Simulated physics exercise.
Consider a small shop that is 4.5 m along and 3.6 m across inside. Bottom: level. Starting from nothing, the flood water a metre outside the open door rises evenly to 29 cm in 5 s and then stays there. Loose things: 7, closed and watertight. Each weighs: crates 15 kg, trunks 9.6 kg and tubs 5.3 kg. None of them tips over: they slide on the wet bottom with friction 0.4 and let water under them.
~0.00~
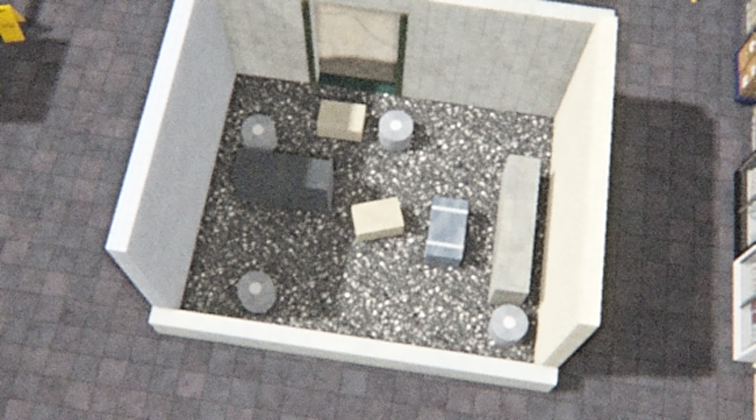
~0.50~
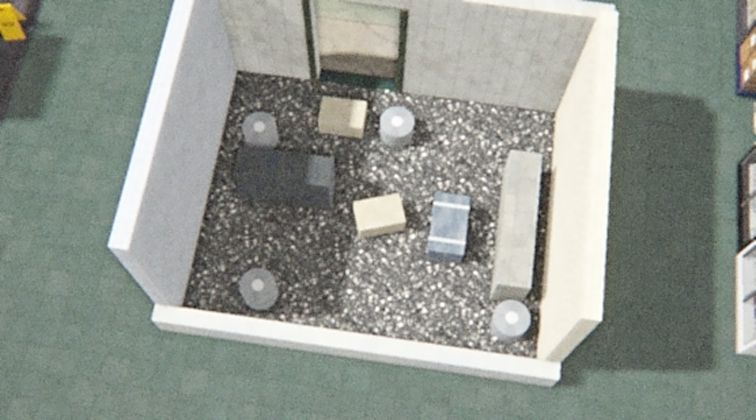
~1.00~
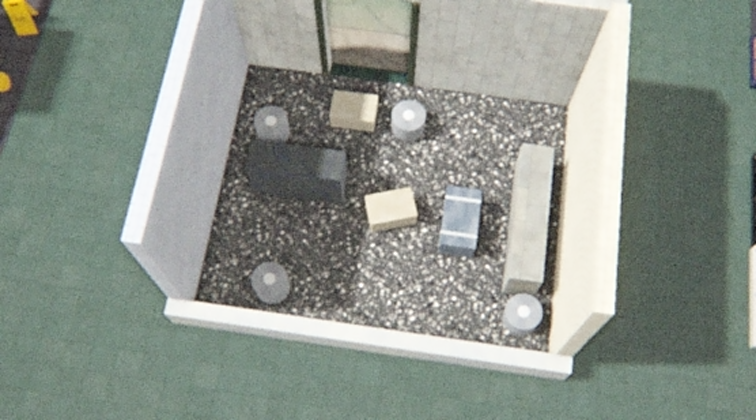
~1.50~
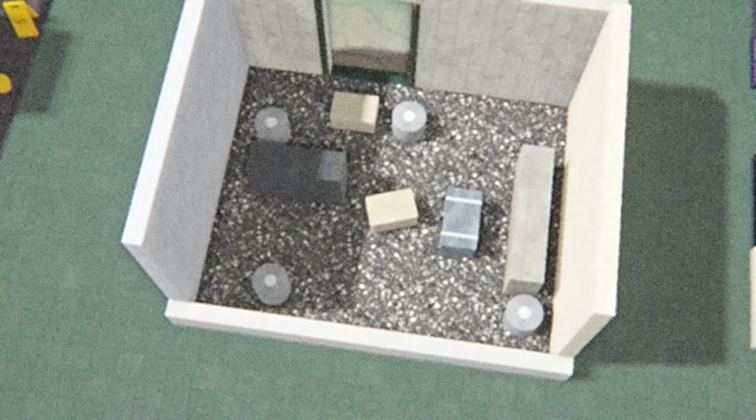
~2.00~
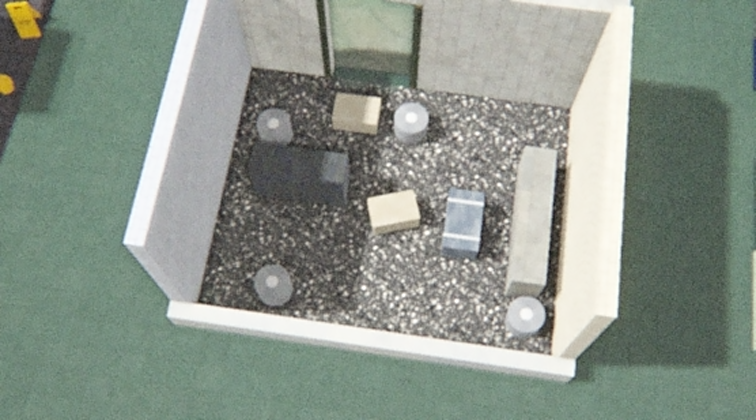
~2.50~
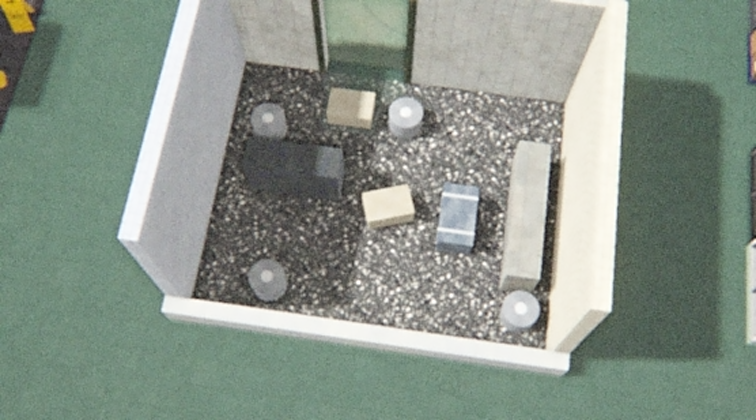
In a small walled shop, the trunks and tubs stay still as the view shifts slightly.
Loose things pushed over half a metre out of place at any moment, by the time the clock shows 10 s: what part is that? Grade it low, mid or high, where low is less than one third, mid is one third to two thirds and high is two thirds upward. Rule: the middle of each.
Grade: High.
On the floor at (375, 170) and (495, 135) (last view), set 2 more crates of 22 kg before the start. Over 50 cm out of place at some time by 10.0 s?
The first: Farther. The second: Not as far.
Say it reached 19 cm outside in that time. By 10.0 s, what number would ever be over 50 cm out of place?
It would come to 5 of them.
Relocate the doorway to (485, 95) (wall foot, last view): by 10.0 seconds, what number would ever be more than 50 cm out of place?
Then 4.
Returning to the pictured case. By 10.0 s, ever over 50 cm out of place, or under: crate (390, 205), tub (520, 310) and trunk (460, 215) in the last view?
In turn: Above the mark, below the mark, above the mark.
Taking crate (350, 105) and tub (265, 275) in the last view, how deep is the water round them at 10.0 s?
Roughly 19 and 8 cm.
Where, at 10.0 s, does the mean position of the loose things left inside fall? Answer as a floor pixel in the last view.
About (407, 228).
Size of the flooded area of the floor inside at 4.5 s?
About 6.0 m2.
After 3.5 s 1 of 7 are over 50 cm from their spots; 0 afloat.
After 4.5 s 2 of 7 are over 50 cm from their spots; 0 afloat.
After 7.0 s 5 of 7 are over 50 cm from their spots; 5 afloat.
After 10.0 s 6 of 7 are over 50 cm from their spots, and 6 have been at some point; 7 afloat.
